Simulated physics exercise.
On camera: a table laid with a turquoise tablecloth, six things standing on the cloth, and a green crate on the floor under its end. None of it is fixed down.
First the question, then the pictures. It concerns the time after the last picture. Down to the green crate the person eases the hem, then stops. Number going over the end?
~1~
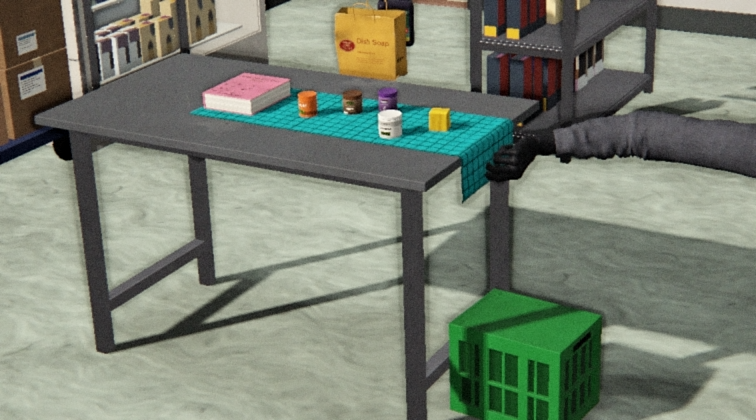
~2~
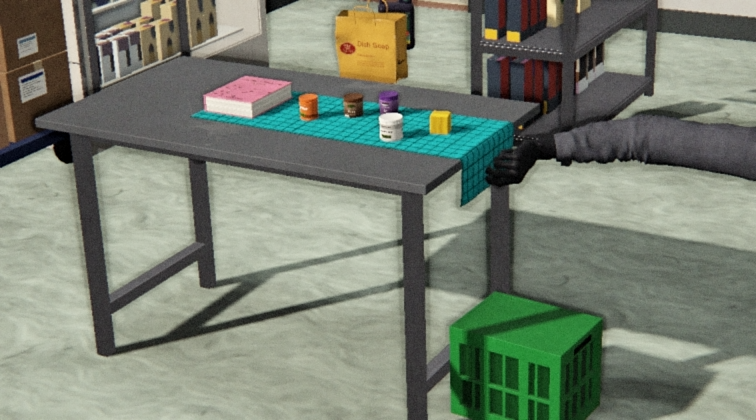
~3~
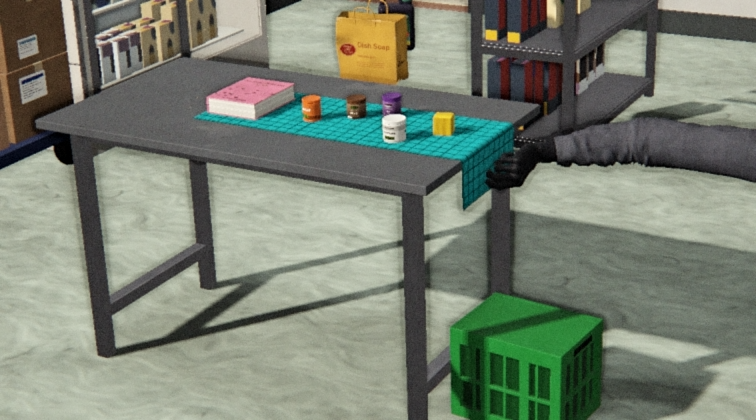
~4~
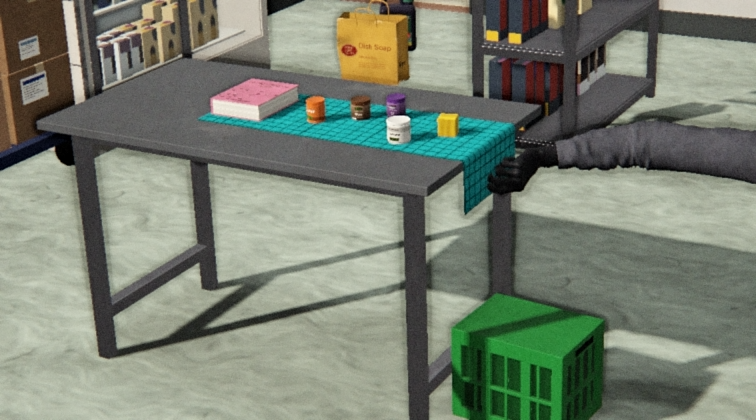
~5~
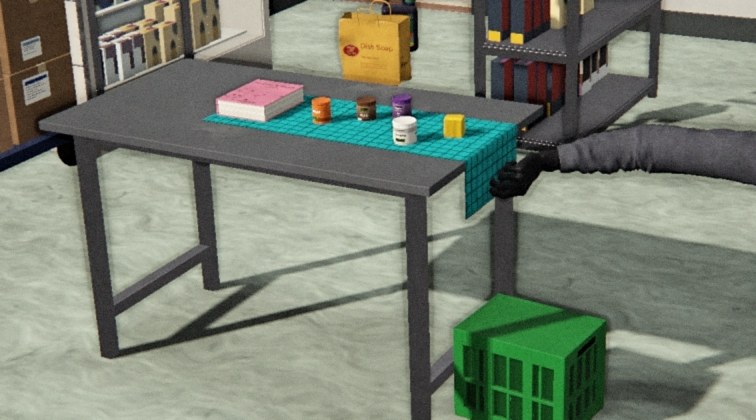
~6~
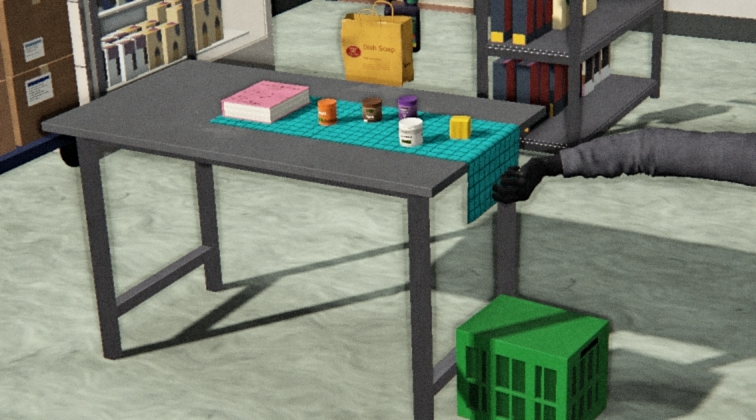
Count: Three.
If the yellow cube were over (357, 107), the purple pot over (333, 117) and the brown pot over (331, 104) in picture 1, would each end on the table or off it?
The yellow cube ends up on top, the purple pot ends up on top and the brown pot ends up on top.
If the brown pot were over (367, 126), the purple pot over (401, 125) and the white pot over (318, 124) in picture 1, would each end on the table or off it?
The brown pot goes over; the purple pot drops off; the white pot holds on.
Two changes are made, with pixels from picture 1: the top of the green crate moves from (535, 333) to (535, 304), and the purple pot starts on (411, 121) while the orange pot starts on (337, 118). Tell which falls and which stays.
Here's what happens: The purple pot leaves its perch, the orange pot remains aboard.
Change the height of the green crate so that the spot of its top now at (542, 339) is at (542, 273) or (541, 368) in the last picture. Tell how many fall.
We'd get 1 in the first case and 4 in the second.
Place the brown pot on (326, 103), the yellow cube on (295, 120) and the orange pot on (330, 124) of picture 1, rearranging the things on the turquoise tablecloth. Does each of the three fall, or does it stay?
The brown pot would stay in place, the yellow cube would stay in place, the orange pot would stay in place.
Early on, hem near (499, 291); yellow cube and white pot gone.
Midway, hem on the crate; yellow cube, white pot and purple pot gone.
Finally, hem on the crate; yellow cube, white pot and purple pot gone. The table loses three.
